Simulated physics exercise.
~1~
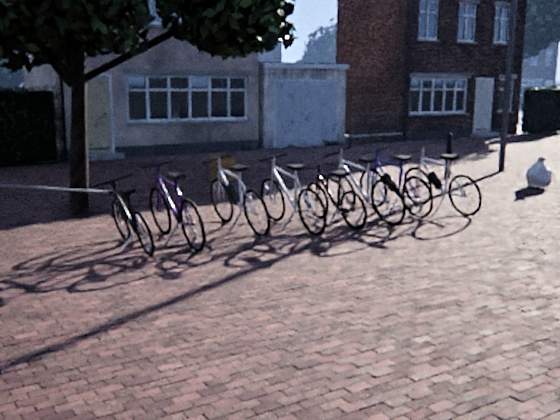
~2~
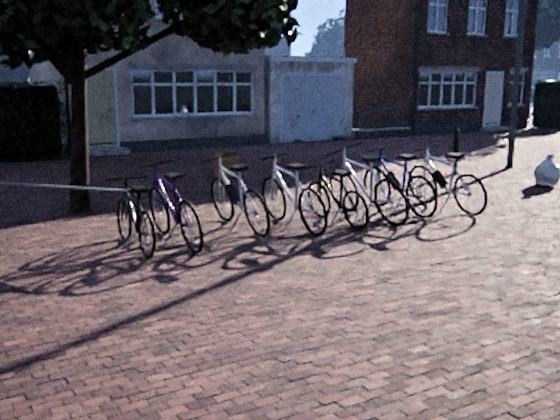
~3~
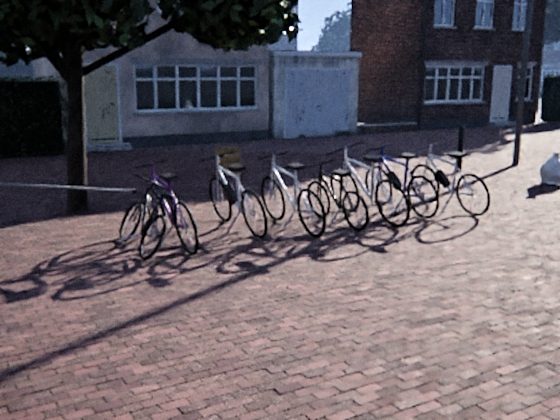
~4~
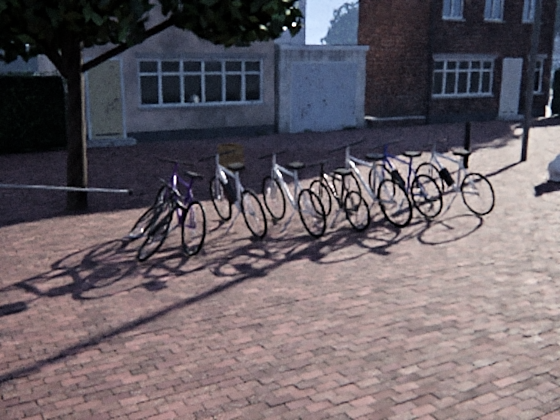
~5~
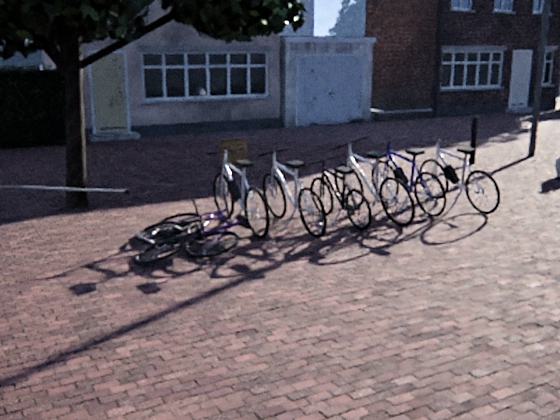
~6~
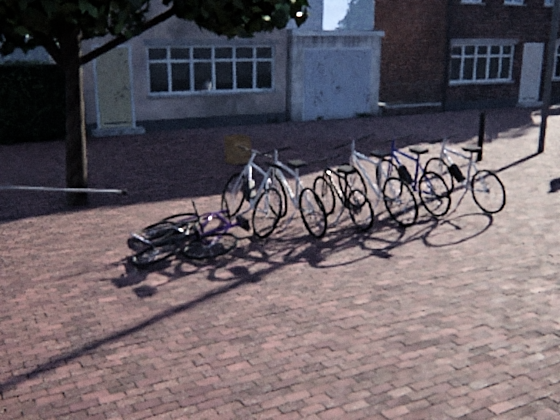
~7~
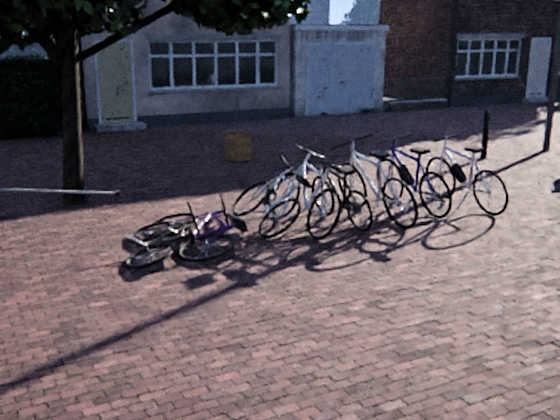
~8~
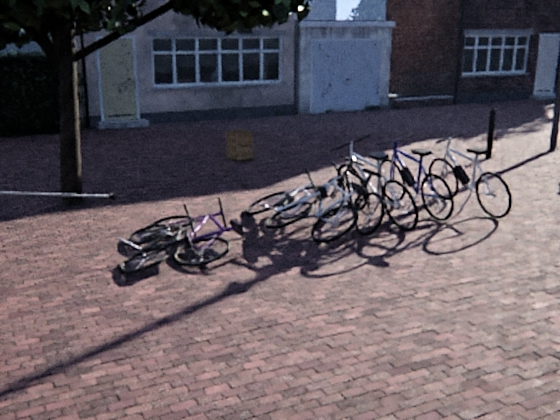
On a brick square, parked bicycles topple one after another from the left, leaving three standing.
